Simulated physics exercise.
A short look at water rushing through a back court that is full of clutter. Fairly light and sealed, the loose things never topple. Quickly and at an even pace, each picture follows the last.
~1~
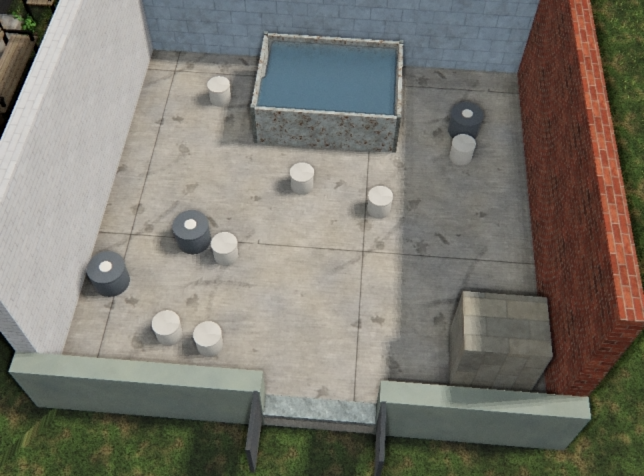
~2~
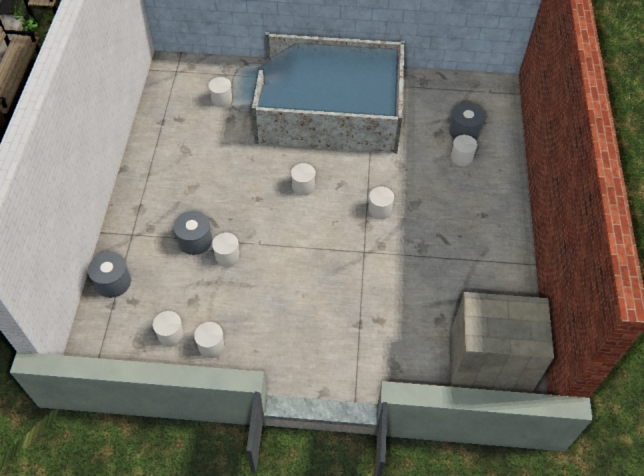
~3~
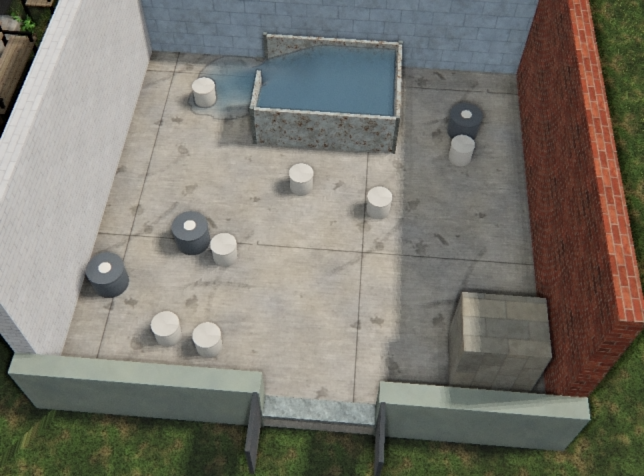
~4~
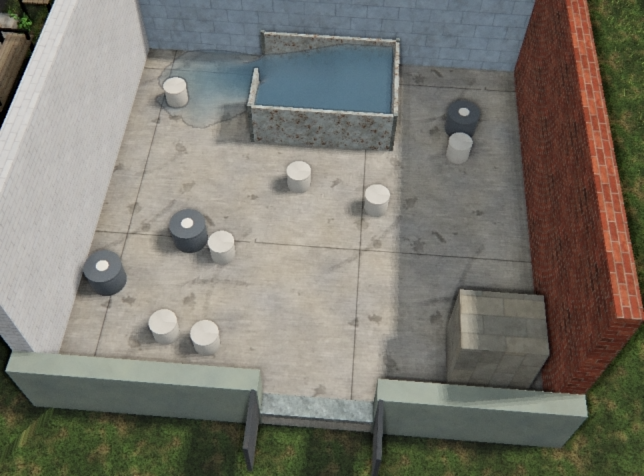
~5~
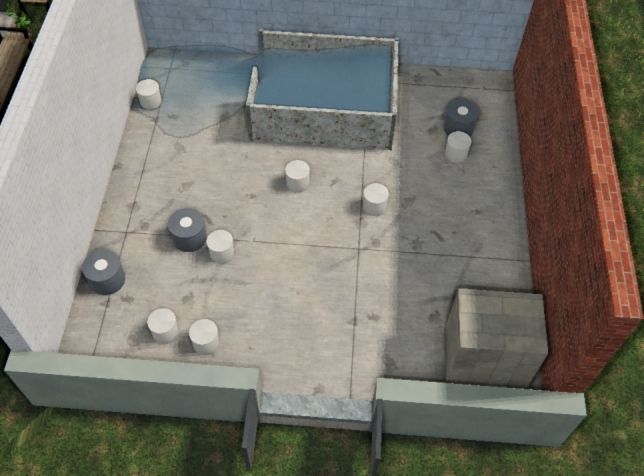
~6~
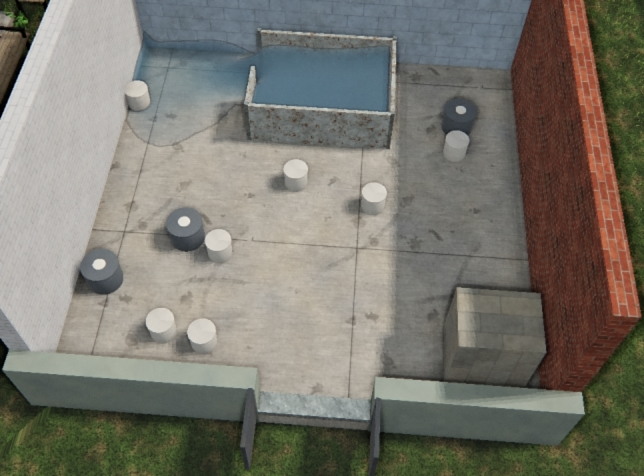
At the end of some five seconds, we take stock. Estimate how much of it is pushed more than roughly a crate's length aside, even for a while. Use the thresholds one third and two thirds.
I'd put it between one third and two thirds.
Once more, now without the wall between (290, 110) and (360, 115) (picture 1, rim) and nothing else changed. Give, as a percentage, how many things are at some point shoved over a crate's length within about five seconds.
Roughly 50 %.
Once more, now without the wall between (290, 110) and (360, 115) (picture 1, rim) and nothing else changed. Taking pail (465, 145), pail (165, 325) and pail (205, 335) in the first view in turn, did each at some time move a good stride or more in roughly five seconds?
First under that mark, then beyond that mark, then beyond that mark.
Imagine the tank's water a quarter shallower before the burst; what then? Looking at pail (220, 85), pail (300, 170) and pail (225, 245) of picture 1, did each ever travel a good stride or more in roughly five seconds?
In the order you named them: Went past the threshold, stayed within the threshold, stayed within the threshold.
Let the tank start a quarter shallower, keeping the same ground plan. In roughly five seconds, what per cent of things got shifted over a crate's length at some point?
Share moved that far: Approx. 40 %.
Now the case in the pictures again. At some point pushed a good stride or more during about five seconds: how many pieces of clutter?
That comes out at 6.
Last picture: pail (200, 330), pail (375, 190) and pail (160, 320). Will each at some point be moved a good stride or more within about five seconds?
Item one gets that far, item two never gets that far, item three gets that far.
A moment on, 1 of 10 are well off their spots; 1 afloat.
Next, 1 of 10 are well off their spots; 0 afloat.
Later, 6 of 10 are well off their spots; 2 afloat.
In the end, 6 of 10 are well off their spots, and 6 have been at some point; 4 afloat.
